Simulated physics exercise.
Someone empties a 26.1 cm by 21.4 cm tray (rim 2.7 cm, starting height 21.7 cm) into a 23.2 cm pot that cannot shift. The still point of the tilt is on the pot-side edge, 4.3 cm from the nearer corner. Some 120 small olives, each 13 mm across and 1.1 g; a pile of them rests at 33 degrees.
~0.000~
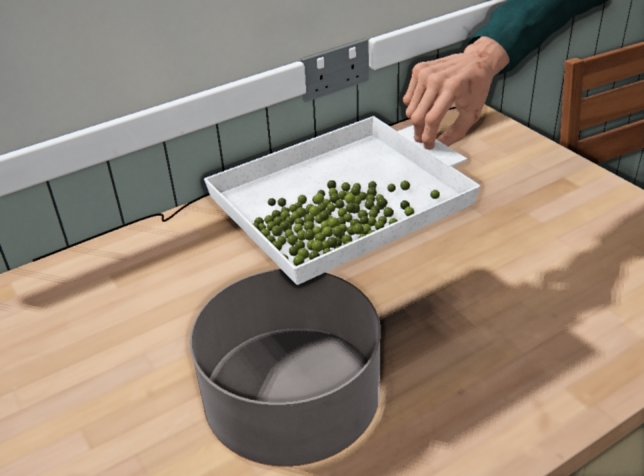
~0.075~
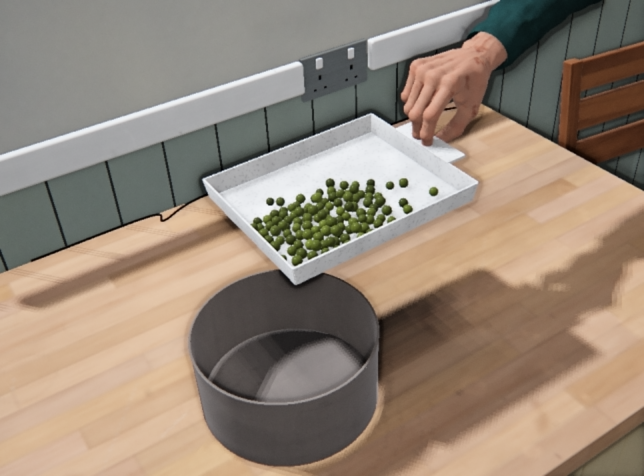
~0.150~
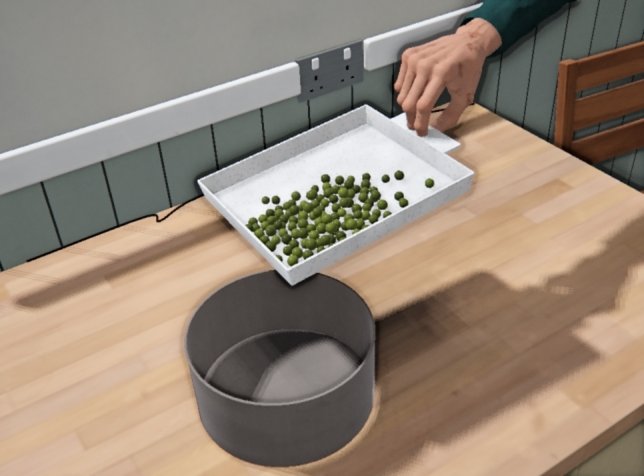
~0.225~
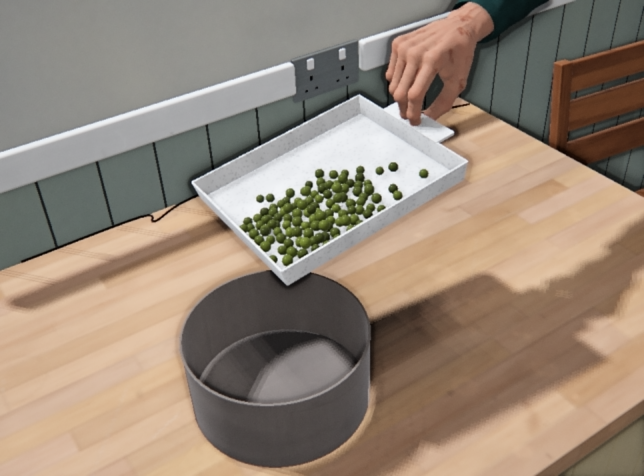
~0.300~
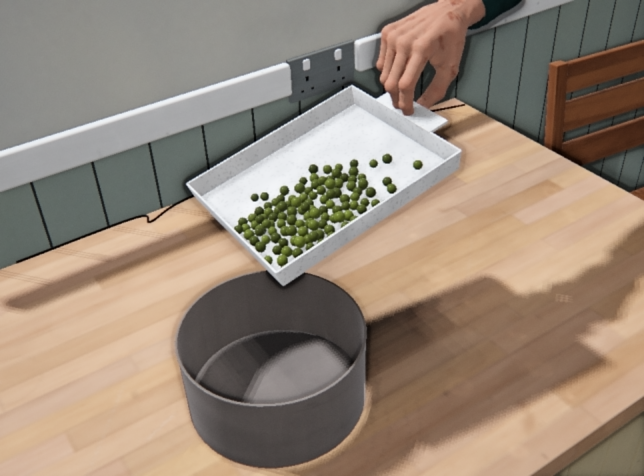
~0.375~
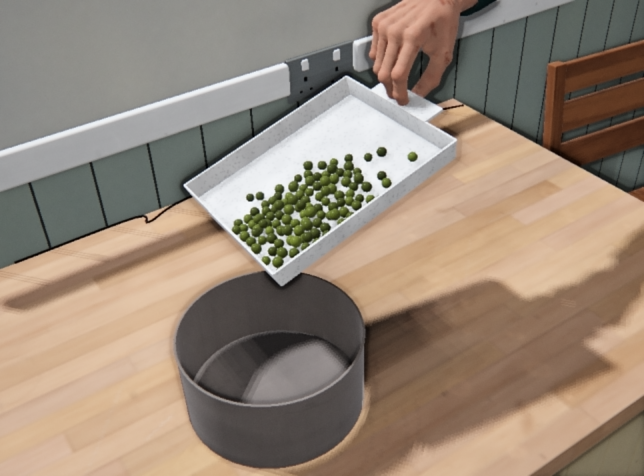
White tray of small green olives tilting as a hand raises its handle end, above a grey pot on a wooden table.
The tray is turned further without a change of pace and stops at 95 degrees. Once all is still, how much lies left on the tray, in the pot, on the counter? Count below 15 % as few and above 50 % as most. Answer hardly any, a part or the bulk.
Tray hardly any, pot the bulk, counter a part.
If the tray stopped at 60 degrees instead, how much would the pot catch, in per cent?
It would be near 0 per cent.
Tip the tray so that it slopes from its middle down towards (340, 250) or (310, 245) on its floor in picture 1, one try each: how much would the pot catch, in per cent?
Some 85 and 100 per cent.
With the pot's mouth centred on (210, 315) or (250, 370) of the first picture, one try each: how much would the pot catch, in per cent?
About 95 and 70 per cent.
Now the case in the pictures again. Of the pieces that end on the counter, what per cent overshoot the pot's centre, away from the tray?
Roughly 100 per cent.
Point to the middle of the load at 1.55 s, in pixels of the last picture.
Around (245, 218).
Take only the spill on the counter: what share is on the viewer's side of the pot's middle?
Roughly 0 per cent.
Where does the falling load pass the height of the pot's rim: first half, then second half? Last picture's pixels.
First near (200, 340), later near (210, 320).
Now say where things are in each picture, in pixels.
In the first frame, tray tilt 0 degrees, front corners at (296, 265) and (475, 185); middle of the pieces at (330, 220); pot at (285, 329).
In the second frame, tray tilt 1 degrees, front corners at (294, 266) and (474, 182); middle of the pieces at (328, 219).
In the third frame, tray tilt 5 degrees, front corners at (289, 267) and (469, 172), lowest corner left back; middle of the pieces at (324, 216).
In the fourth frame, tray tilt 9 degrees, front corners at (283, 268) and (463, 161), lowest corner left back; middle of the pieces at (318, 213).
In the fifth frame, tray tilt 13 degrees, front corners at (277, 269) and (456, 151), lowest corner left back; middle of the pieces at (313, 210).
In the sixth frame, tray tilt 16 degrees, front corners at (274, 270) and (452, 140), lowest corner left back; middle of the pieces at (309, 208); pot at (269, 331). Its pace works out near 50 degrees a second.
Then, at 1.08 s, tilt 53 degrees; the tray holds 100 %, the pot 0 %.
Then, at 1.55 s, tilt 78 degrees; the tray holds 100 %, the pot 0 %.
Then, at 2.09 s, tilt 95 degrees; the tray holds 40 %, the pot 25 %.
At rest (3.2 s), tray 0 %, pot 70 %, counter 30 %.
